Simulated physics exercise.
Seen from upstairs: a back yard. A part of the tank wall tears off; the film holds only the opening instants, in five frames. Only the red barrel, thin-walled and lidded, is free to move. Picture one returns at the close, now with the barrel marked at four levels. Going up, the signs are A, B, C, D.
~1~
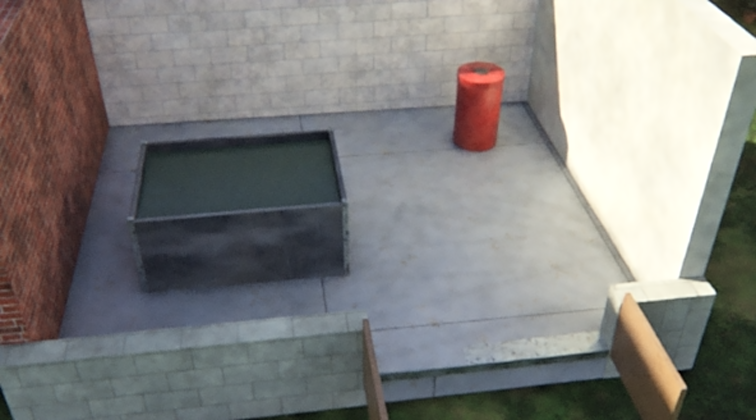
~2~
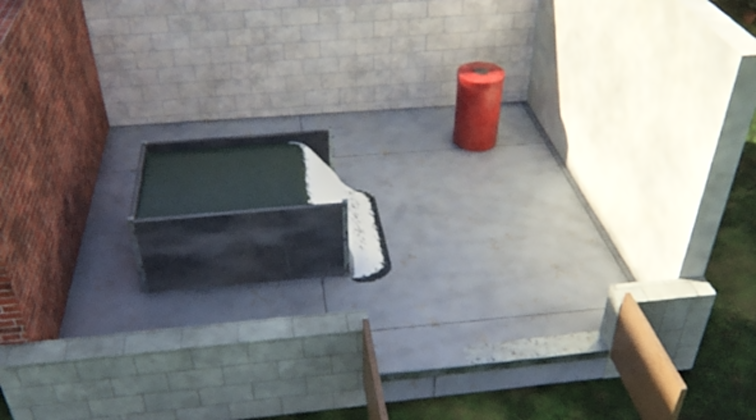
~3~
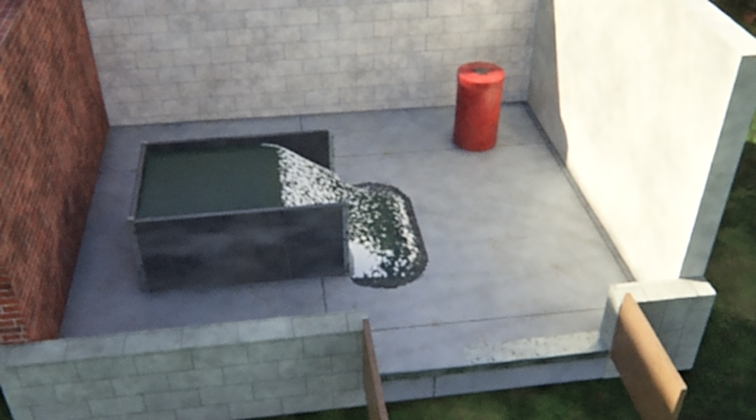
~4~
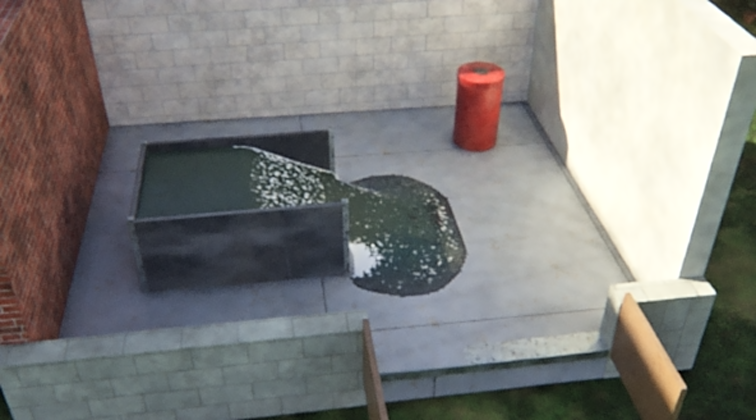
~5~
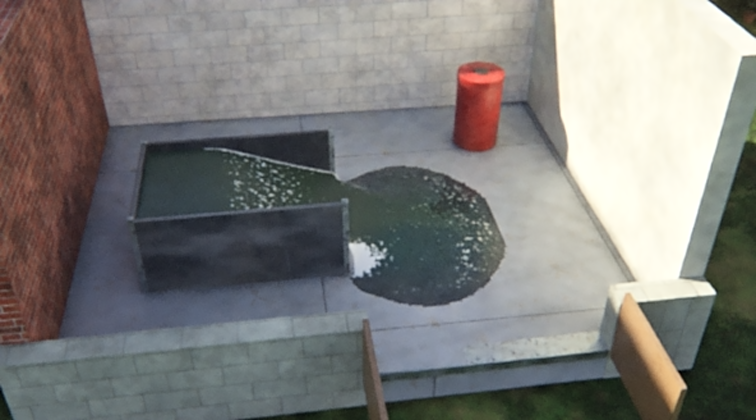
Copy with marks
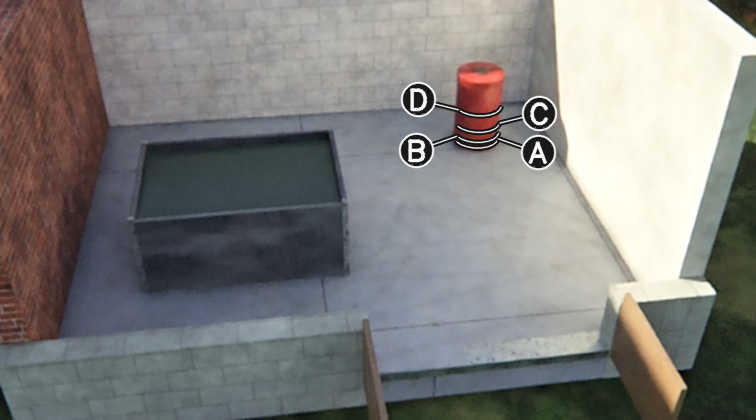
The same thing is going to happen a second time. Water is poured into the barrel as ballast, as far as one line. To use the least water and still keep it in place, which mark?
Mark C.
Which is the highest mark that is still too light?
Mark B.
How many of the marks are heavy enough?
Two of the four.
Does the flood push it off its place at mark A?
Yes, that goes wrong.
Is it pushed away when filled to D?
No, not at all.
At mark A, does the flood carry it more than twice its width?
Yes, it does.
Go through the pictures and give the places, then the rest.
Lid of the red barrel at (480, 72); tank full, its middle at (240, 178); open gate at (490, 301), in the first picture.
In the second picture, 3 % of the ground under water, its edge towards the barrel at (367, 200).
In the third picture, 6 % of the ground under water, its edge towards the barrel at (381, 186).
In the fourth picture, 10 % of the ground under water, its edge towards the barrel at (408, 180).
Lid of the red barrel at (480, 72); 15 % of the ground under water, its edge towards the barrel at (422, 171), in the fifth picture.
In white, A at (481, 148); B at (481, 142); C at (482, 132); D at (483, 115); from the bottom up A, B, C, D.
With A, it is pushed about 6 times its own width away.
With B, it is pushed about 3 times its own width away.
With C, it does not move.
With D, it does not move.
